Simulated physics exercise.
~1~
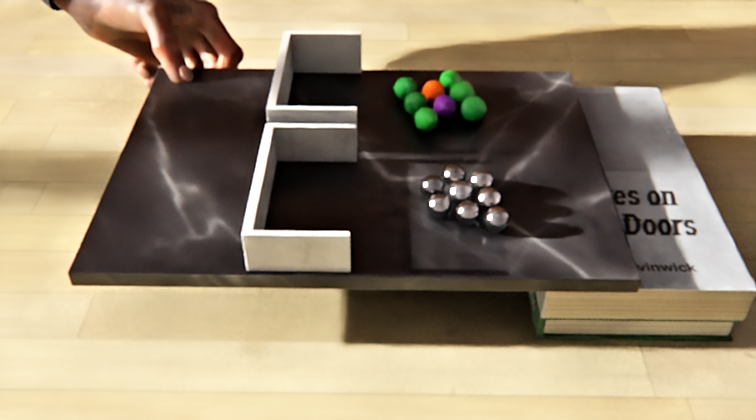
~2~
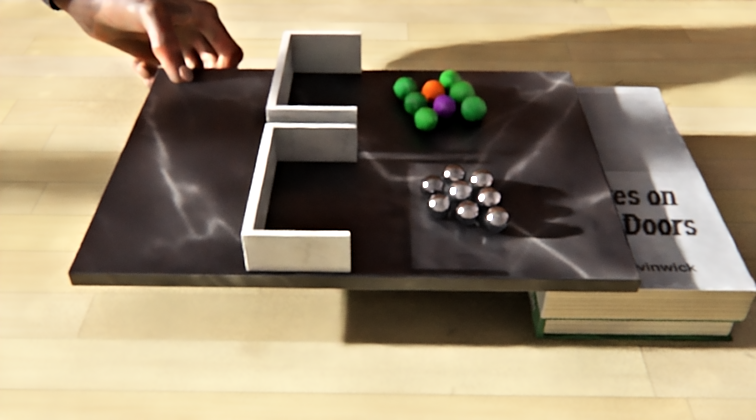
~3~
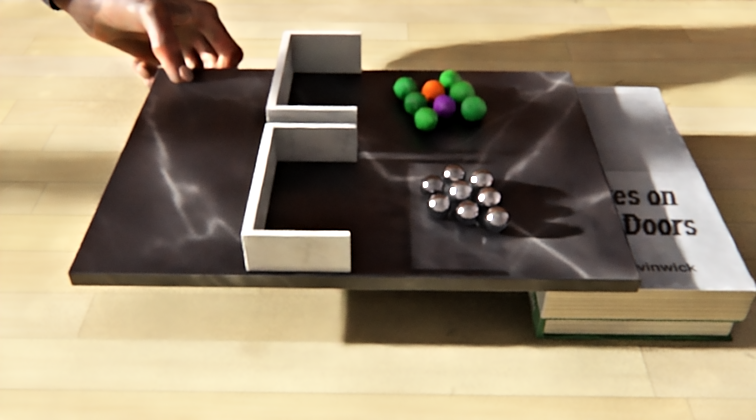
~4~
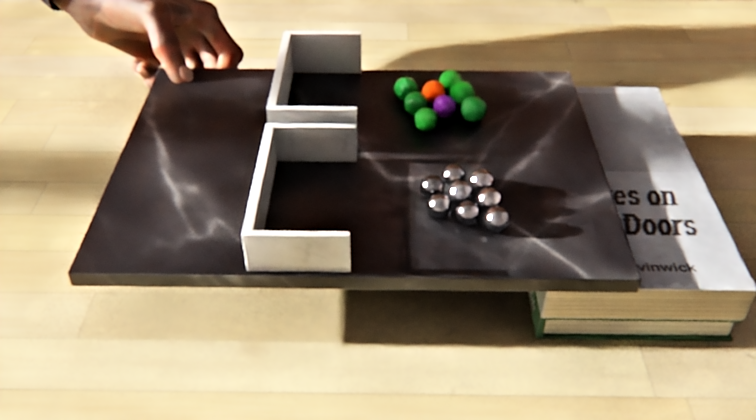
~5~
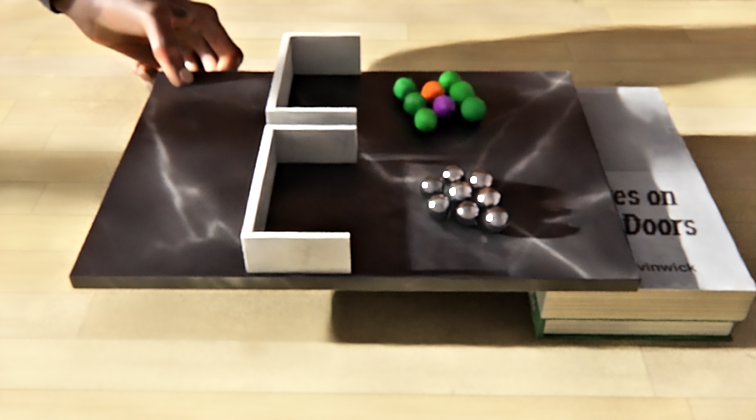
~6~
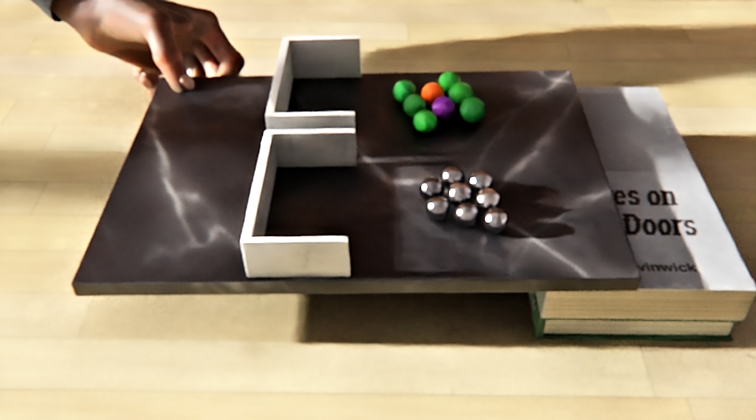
A hand holds a dark board nearly still, then lowers its left end slightly.
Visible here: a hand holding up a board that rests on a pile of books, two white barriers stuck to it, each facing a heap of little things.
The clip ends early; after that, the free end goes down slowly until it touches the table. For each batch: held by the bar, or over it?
In the end the front batch fails to clear its barrier; the back batch fails to clear its barrier.
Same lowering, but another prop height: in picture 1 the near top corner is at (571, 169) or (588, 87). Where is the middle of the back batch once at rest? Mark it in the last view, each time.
Around (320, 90) in the first try, (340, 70) in the second.
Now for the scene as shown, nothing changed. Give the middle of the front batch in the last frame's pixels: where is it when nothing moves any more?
Around (282, 231).
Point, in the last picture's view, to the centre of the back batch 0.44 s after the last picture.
I'd mark it somewhere close to (387, 116).
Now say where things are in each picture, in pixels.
Held end of the board at (90, 269), level; book pile at (607, 187), low, a small part of the board's length; front batch at (461, 193), a few steel balls; back batch at (434, 92), a few glass marbles; front bar at (262, 192), taller than the pieces; back bar at (281, 88), taller than the pieces, in the first picture.
Held end of the board at (90, 269), level; back batch at (434, 92), in the second picture.
Held end of the board at (90, 269), level; front batch at (461, 193), in the third picture.
Held end of the board at (90, 269), level; back batch at (445, 107), in the fourth picture.
Held end of the board at (91, 272), level; front batch at (460, 194), in the fifth picture.
Held end of the board at (93, 279), down by 2°; book pile at (607, 187); front batch at (459, 195), not moving; back batch at (433, 94), not moving; front bar at (261, 199); back bar at (281, 94), in the sixth picture.
Then, 0.20 s after the last picture, board sloping at 6°; front batch where it was; back batch where it was.
Then, 0.44 s after the last picture, board sloping at 9°; front batch on its way down; back batch on its way down.
Then, 0.71 s after the last picture, board resting at 10°; front batch has reached its bar; back batch has reached its bar.
At rest, board resting at 10°; front batch gathered behind its bar; back batch gathered behind its bar.
